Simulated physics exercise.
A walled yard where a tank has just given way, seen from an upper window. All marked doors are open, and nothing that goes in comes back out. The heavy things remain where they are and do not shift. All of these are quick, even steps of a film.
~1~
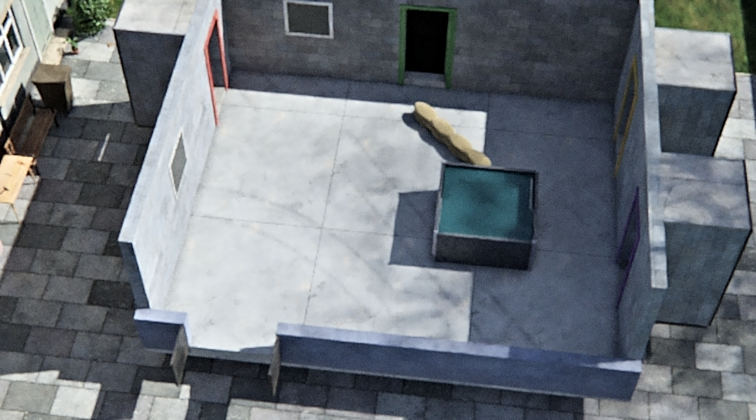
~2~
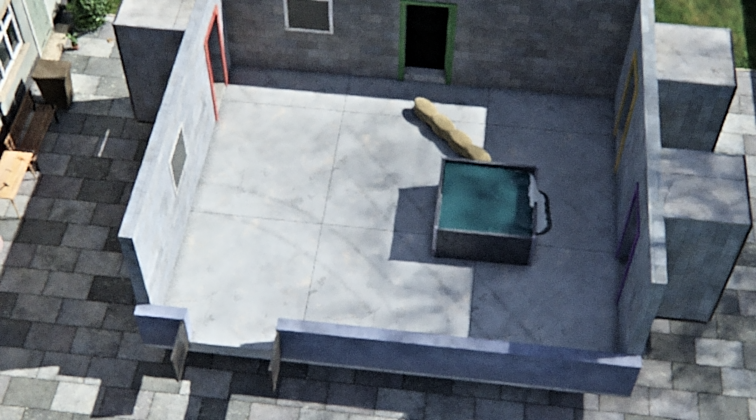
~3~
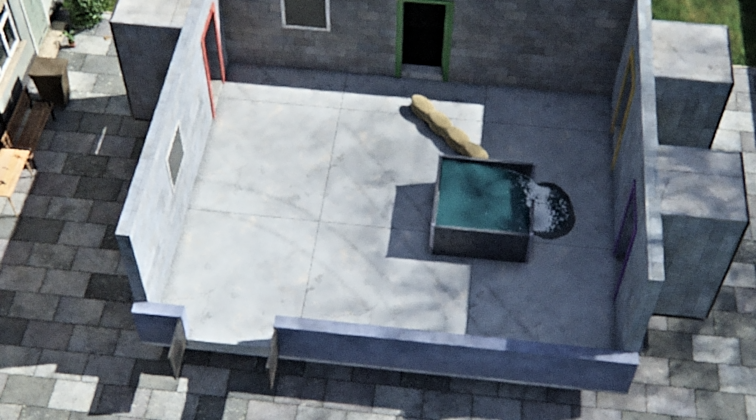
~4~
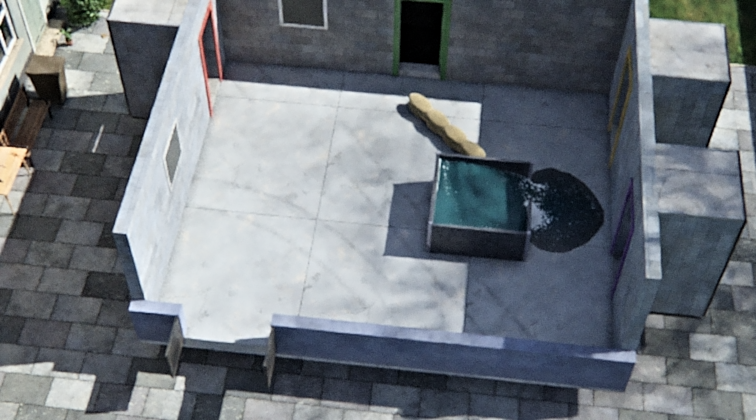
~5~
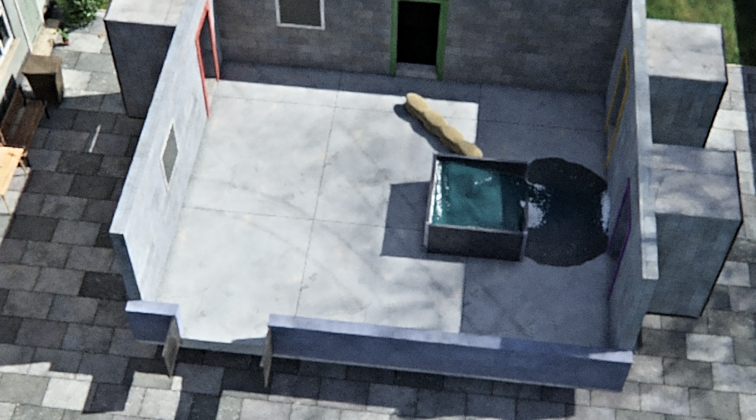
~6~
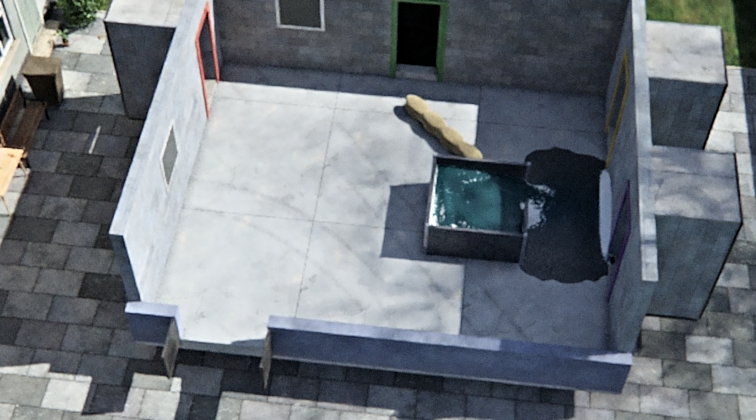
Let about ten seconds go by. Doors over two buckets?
In order: The purple door sees more than two buckets come in. The yellow door sees no more than two buckets come in. The green door sees no more than two buckets come in. The red door sees no more than two buckets come in.
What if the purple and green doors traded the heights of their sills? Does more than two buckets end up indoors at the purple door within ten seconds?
As far as I can tell, the purple one doesn't reach it.
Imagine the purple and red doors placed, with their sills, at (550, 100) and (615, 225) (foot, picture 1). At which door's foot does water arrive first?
That is the door marked red.
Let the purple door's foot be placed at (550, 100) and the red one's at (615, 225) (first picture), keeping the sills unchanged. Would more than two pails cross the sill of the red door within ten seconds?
For the red door, it gets beyond it.
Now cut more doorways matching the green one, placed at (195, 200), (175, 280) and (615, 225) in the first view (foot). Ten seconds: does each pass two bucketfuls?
As listed: Is under, lets less in, floods.
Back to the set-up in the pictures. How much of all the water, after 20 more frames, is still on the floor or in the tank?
Near 98 in a hundred.
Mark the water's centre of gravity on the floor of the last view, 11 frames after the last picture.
It is around (523, 210).
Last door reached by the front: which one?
Answer - the one in red.
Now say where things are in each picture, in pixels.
In the first frame, the open tank at (487, 204) is whole and still.
In the second frame, the front is at (542, 195), out from the gap at (532, 202).
In the third frame, the front is at (569, 224), out from the gap at (529, 201).
In the fourth frame, water pours out at (526, 200) and has run to (598, 223).
In the fifth frame, water pours out at (523, 200) and has run to (607, 189).
In the sixth frame, water pours out at (523, 202) and has run to (606, 167).
A moment on, water covers 10 % of the floor; the purple door under two buckets in, the yellow door wet at the sill, nothing in, the green door not reached, the red door not reached.
Next, water covers 15 % of the floor; the purple door over two buckets in, the yellow door wet at the sill, nothing in, the green door not reached, the red door not reached.
Then, water covers 30 % of the floor; the purple door over two buckets in, the yellow door wet at the sill, nothing in, the green door wet at the sill, nothing in, the red door not reached.
Later, water covers 60 % of the floor; the purple door over two buckets in, the yellow door wet at the sill, nothing in, the green door wet at the sill, nothing in, the red door wet at the sill, nothing in.
In the end, water covers 85 % of the floor; the purple door over two buckets in, the yellow door wet at the sill, nothing in, the green door wet at the sill, nothing in, the red door wet at the sill, nothing in.
